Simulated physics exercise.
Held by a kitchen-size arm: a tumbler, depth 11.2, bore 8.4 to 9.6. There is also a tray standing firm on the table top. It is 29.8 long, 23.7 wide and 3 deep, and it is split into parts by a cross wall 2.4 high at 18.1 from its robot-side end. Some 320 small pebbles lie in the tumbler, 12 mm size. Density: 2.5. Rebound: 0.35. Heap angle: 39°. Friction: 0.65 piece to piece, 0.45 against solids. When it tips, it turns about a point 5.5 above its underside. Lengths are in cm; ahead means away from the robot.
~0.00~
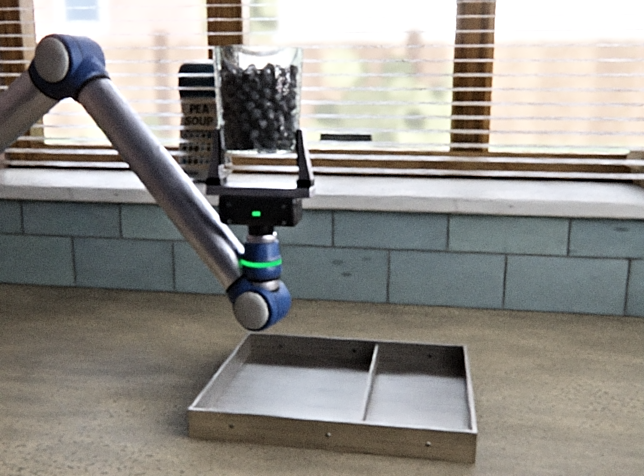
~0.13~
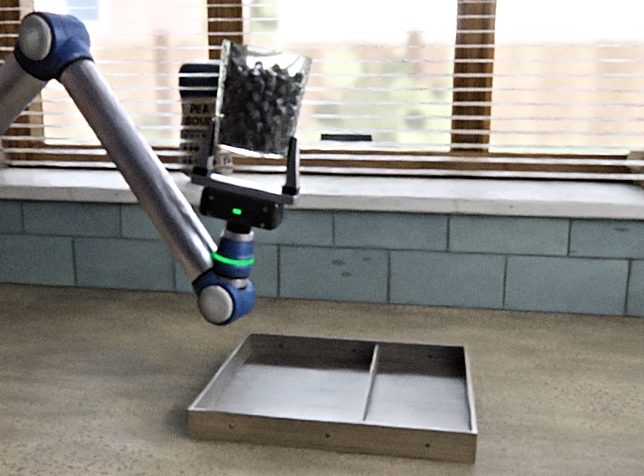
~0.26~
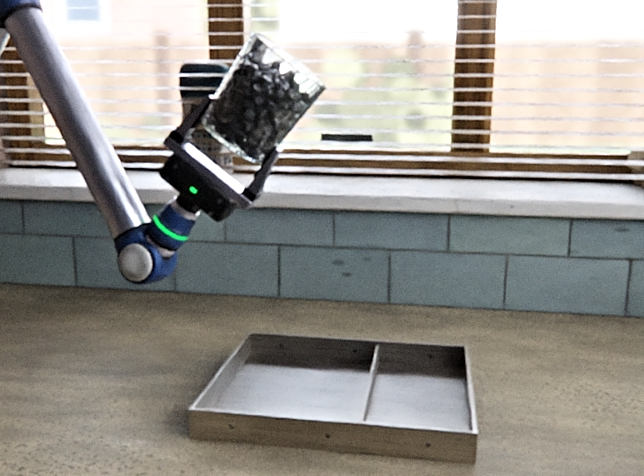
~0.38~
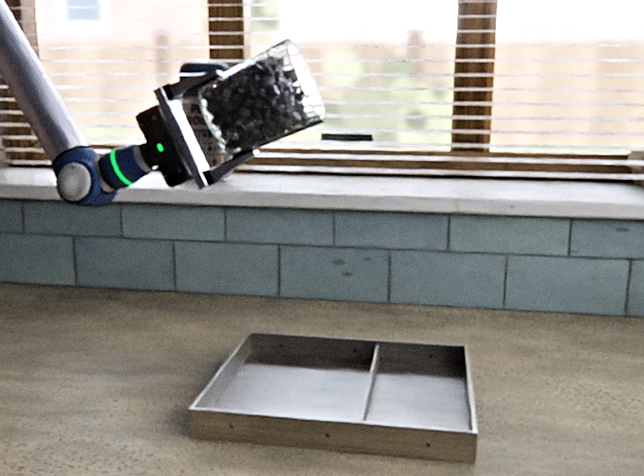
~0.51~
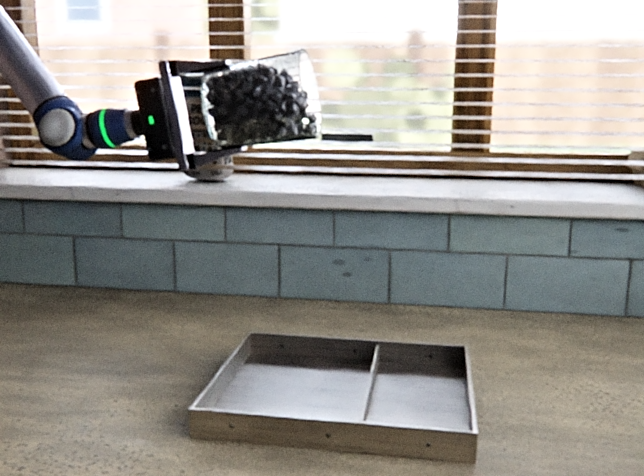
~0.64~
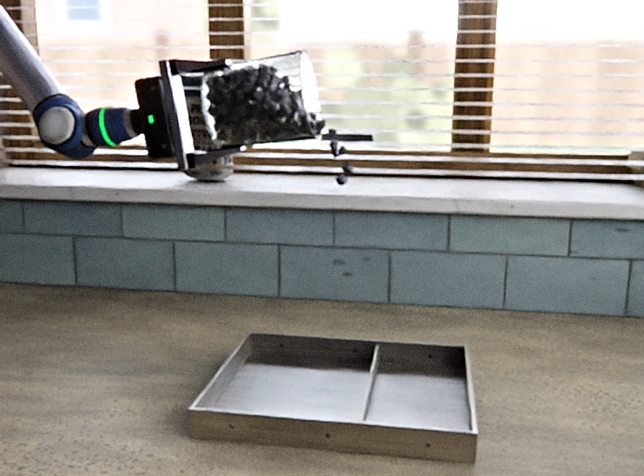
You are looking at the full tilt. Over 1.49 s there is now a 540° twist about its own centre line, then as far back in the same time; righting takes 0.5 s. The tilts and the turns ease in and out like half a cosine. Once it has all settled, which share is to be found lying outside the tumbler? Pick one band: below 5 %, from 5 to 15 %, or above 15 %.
The share falls above 15 %.
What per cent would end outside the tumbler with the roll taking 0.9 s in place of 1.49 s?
Then: Approx. 30 %.
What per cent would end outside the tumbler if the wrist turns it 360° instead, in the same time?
It would come to around 45 per cent.
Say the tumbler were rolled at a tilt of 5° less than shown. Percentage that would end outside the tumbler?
It would come to roughly 30 percent.
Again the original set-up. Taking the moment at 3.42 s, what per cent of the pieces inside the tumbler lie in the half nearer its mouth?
Near 35 per cent lies in the mouth half.
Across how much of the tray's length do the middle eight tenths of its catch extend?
The stretch runs close to 16 cm along the tray.
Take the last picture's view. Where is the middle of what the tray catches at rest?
Near (362, 392).
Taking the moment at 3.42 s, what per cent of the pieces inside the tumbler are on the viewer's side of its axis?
The answer works out at some 75 percent.
After 2.03 s, tipped 81°, highest piece 38 above the table; 230 in the tumbler, 38 in the far-side part, 37 in the robot-side part, 1 on the table or floor, 9 in flight or on a rim.
After 3.42 s, tipped 81°, highest piece 38 above the table; 163 in the tumbler, 81 in the robot-side part, 61 in the far-side part, 2 on the table or floor, 8 in flight or on a rim.
After 4.32 s, upright, highest piece 40 above the table; 153 in the tumbler, 93 in the robot-side part, 67 in the far-side part, 2 on the table or floor.
After 5.02 s, upright, highest piece 40 above the table; 153 in the tumbler, 93 in the robot-side part, 67 in the far-side part, 2 on the table or floor.
At rest, 153 in the tumbler, 93 in the robot-side part, 67 in the far-side part, 2 on the table or floor. That is 51 % outside the tumbler.
